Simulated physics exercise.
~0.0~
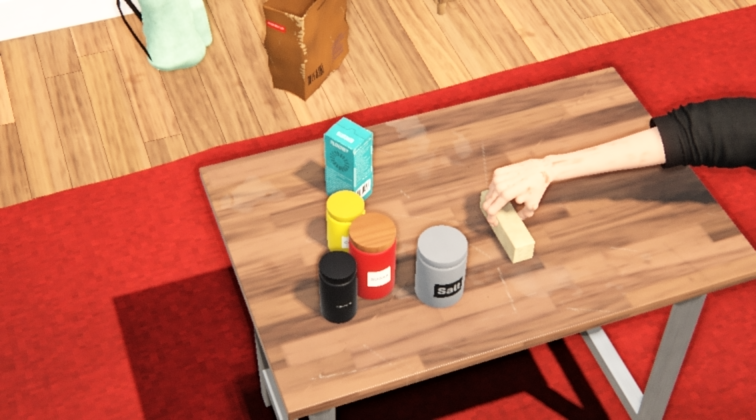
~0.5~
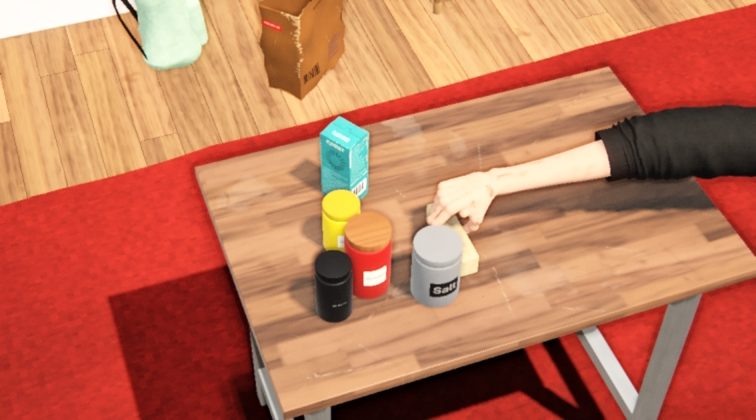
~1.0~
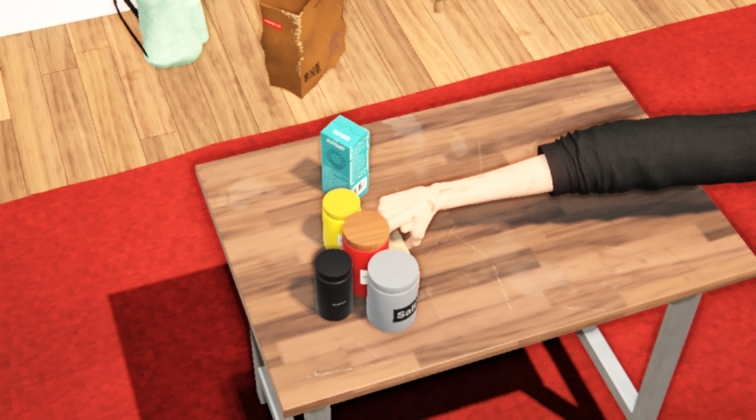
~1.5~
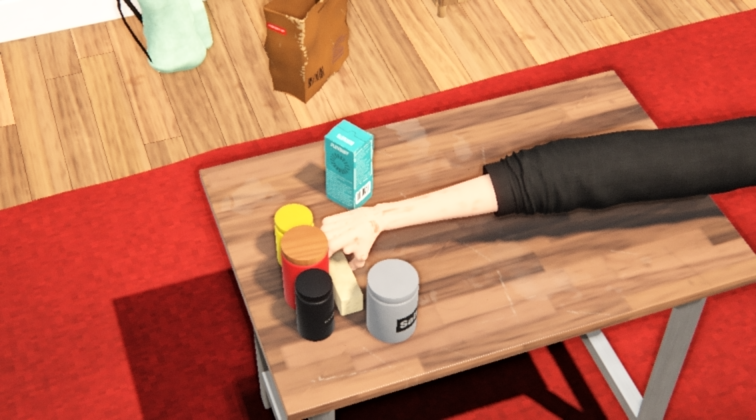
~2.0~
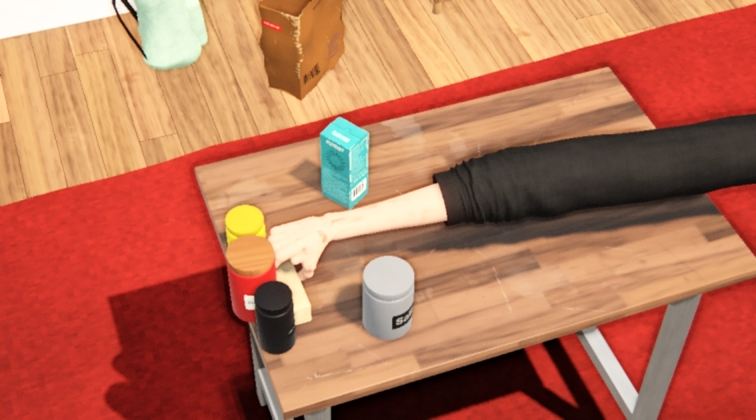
A hand slides a block left across the table, pushing four containers aside, all still upright.
